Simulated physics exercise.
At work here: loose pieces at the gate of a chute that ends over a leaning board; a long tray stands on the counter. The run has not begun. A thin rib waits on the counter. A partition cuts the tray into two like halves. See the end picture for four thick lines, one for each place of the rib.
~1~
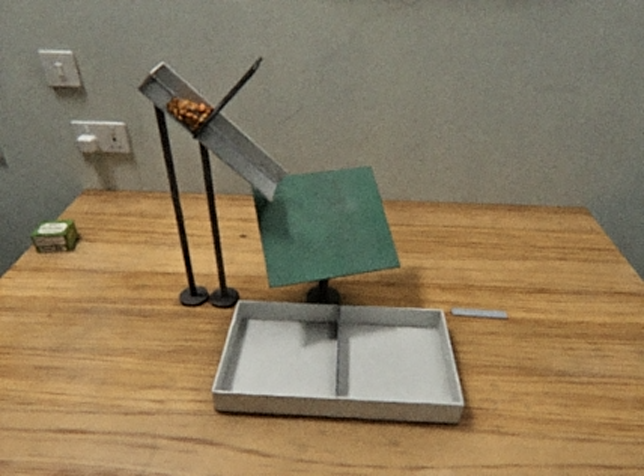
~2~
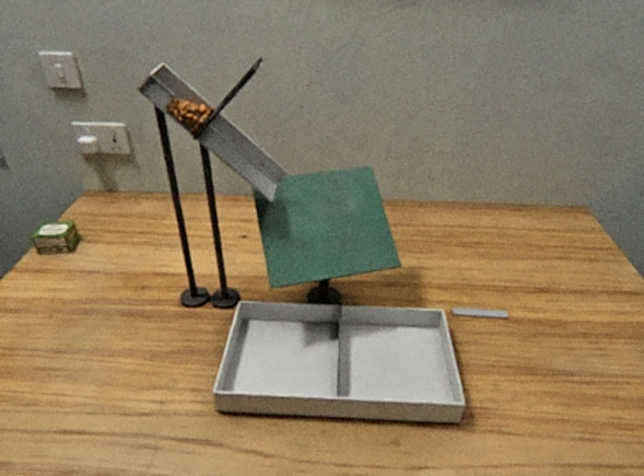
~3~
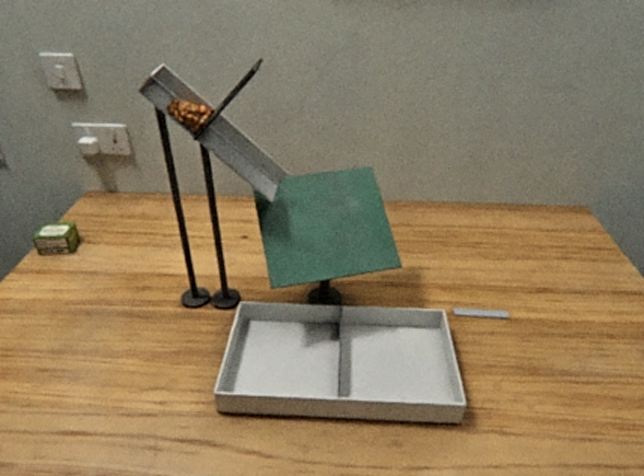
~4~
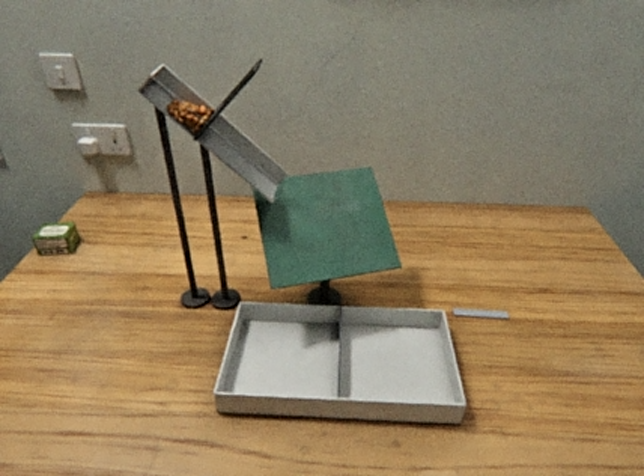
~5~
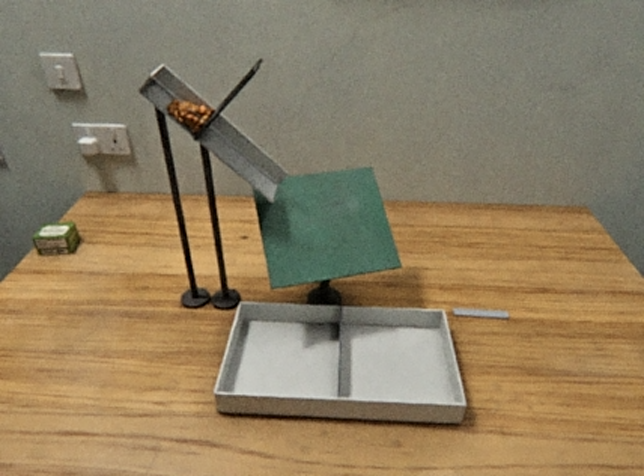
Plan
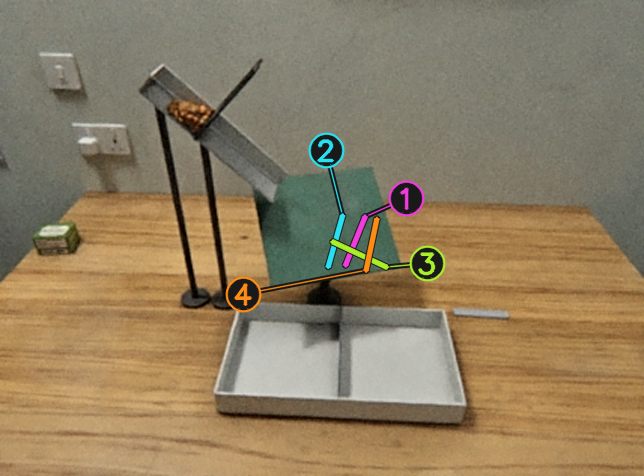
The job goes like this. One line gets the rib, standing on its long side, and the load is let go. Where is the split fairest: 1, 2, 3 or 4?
Line 1.
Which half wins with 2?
The left half.
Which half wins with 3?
Right.
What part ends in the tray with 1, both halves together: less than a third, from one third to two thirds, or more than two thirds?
Line 1 gives more than two thirds.
On the marked copy, line 1 from (365, 216) to (345, 265); line 2 from (342, 215) to (328, 266); line 3 from (332, 241) to (386, 267); line 4 from (376, 219) to (366, 270).
For line 1, of what is caught, close to two thirds in the left half, close to a third in the right.
For line 2, of what is caught, all but a few in the left half, a small share in the right.
For line 3, of what is caught, a small share in the left half, the bulk in the right.
For line 4, of what is caught, a small share in the left half, all but a few in the right.
